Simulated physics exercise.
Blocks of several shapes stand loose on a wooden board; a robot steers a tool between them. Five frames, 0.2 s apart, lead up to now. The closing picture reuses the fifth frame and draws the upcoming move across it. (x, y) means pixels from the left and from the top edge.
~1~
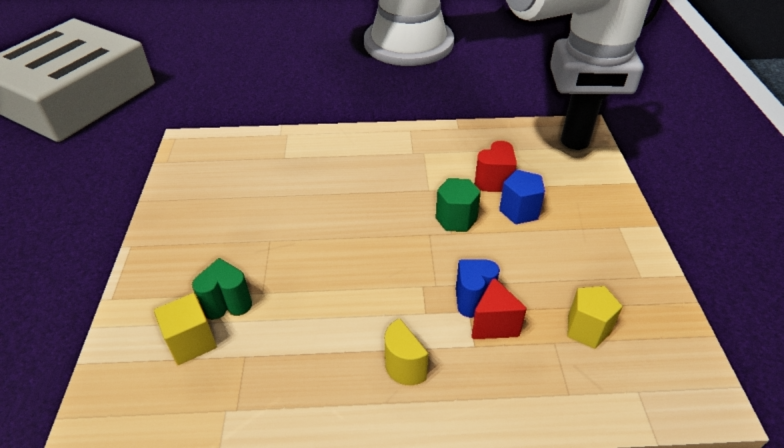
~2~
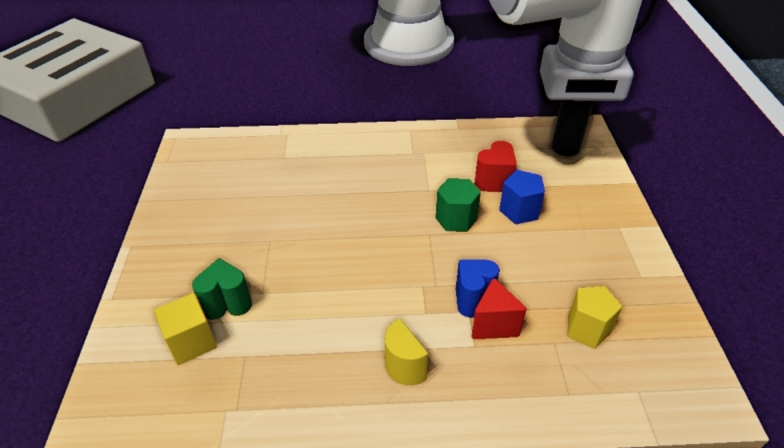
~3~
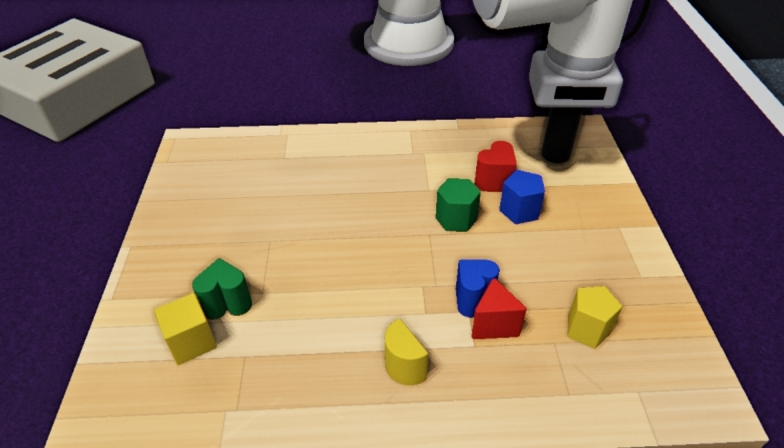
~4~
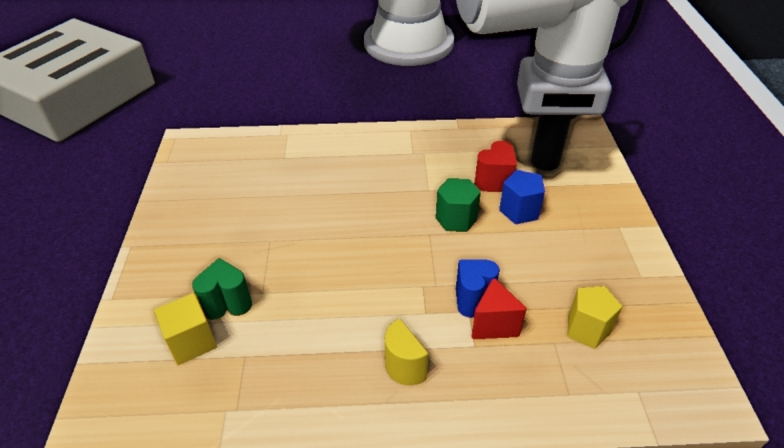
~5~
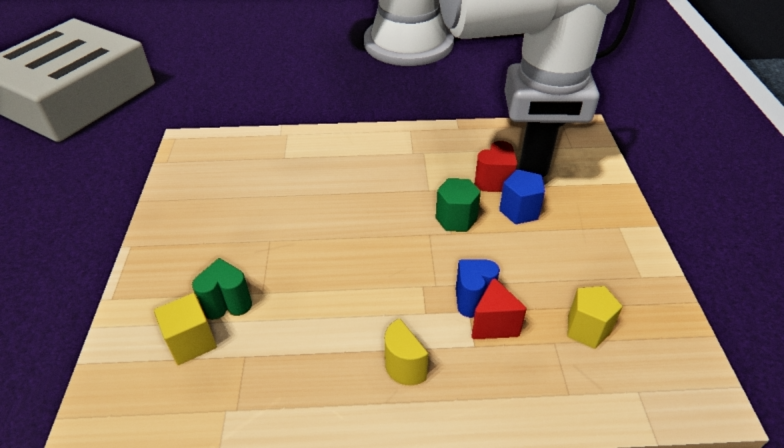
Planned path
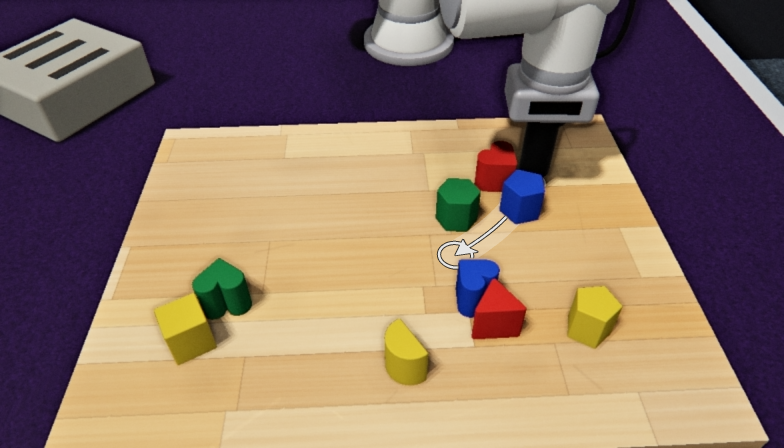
The robot arm moves its black tool slightly left and down toward the blue pentagon.
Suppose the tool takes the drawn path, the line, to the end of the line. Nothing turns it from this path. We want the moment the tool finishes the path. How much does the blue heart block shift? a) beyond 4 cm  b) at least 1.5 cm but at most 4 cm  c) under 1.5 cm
c - under 1.5 cm.
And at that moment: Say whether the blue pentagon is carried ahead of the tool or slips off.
Slid away.
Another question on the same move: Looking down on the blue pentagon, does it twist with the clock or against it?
From the top: Counterclockwise.
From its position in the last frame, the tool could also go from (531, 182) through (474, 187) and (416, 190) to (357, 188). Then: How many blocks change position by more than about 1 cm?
Total moved: One.
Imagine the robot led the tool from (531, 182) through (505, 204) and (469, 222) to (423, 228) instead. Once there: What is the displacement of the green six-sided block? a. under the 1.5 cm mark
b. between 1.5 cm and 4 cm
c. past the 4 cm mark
Correct choice: C.
Path on the board, from (531, 182) over (503, 220) to (456, 255).
On the path given first. One third of the way, tool (516, 195); red heart block (497, 155), turned 20° clockwise; blue pentagon (517, 203), turned 15° anticlockwise.
Two thirds of the way, tool (490, 220); red heart block (497, 155), turned 20° clockwise; blue pentagon (504, 231), turned 45° anticlockwise.
At the end, tool (457, 242); blue heart block in place; red heart block (497, 155), turned 20° clockwise; blue pentagon (503, 236), turned 60° anticlockwise.
